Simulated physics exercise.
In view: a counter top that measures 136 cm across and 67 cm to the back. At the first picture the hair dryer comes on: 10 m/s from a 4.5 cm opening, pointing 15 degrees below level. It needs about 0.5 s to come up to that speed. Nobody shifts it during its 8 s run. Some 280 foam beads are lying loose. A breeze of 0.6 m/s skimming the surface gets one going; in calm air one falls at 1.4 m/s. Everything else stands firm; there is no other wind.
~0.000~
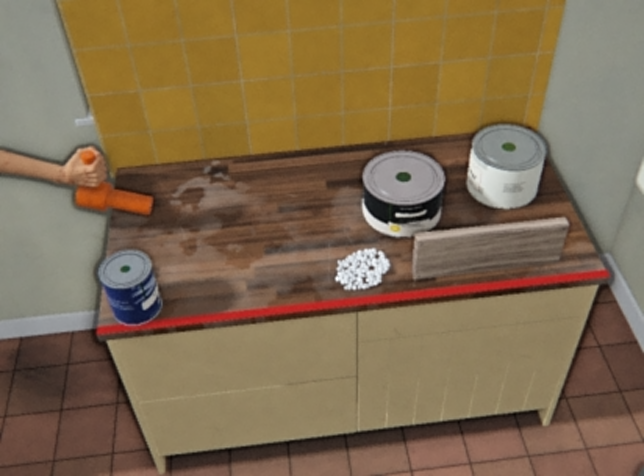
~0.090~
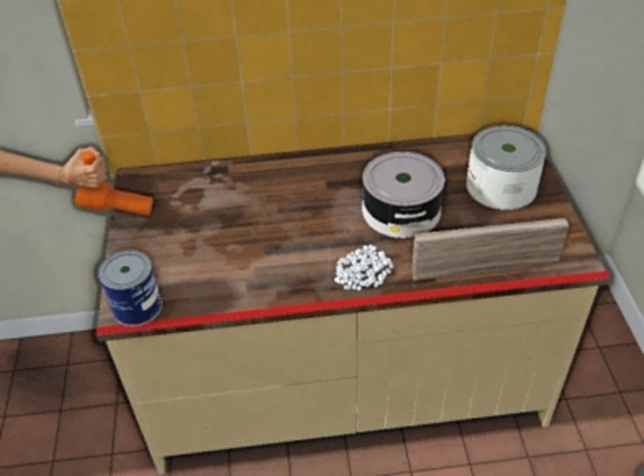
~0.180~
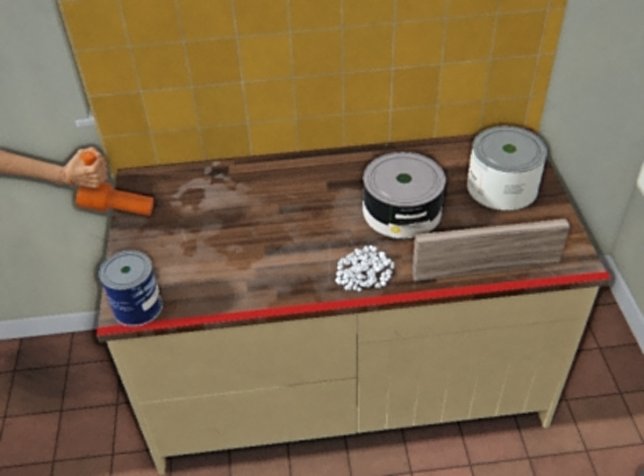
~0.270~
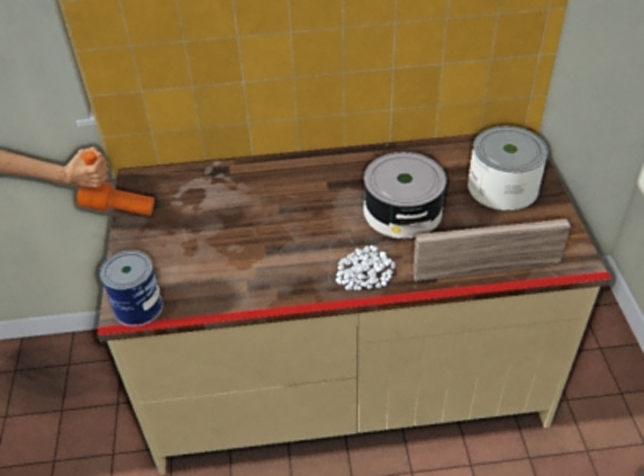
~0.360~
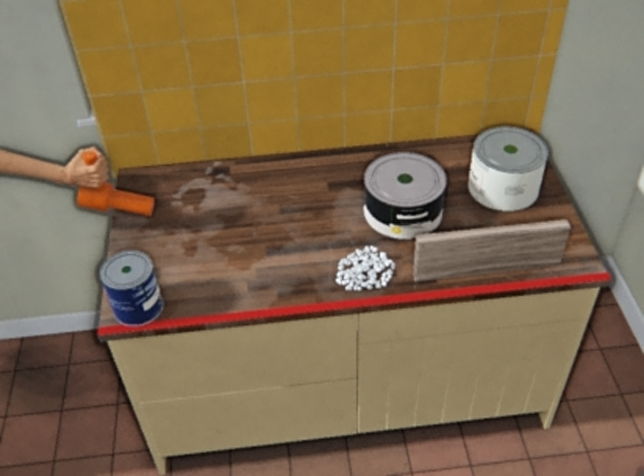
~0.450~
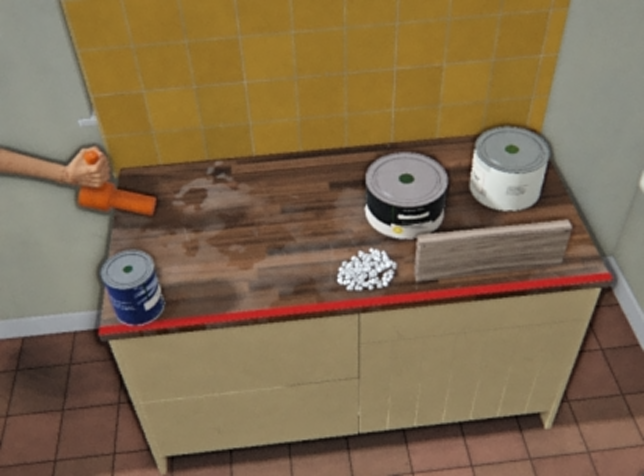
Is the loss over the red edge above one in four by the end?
Answer: Yes.
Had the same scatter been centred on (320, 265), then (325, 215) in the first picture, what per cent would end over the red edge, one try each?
In that order: 90 %, 0 %.
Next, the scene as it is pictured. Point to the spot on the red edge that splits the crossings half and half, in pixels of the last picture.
At about (416, 301).
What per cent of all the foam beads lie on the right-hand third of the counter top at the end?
About 1 %.
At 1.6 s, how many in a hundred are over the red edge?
About 90 %.
After 1.6 s, 86 % are over the red edge; 100 % have settled or left.
After 2.6 s, 86 % are over the red edge; 100 % have settled or left.
After 4.4 s, 86 % are over the red edge; 100 % have settled or left.
After 8.0 s, at the end, 86 % are over the red edge.
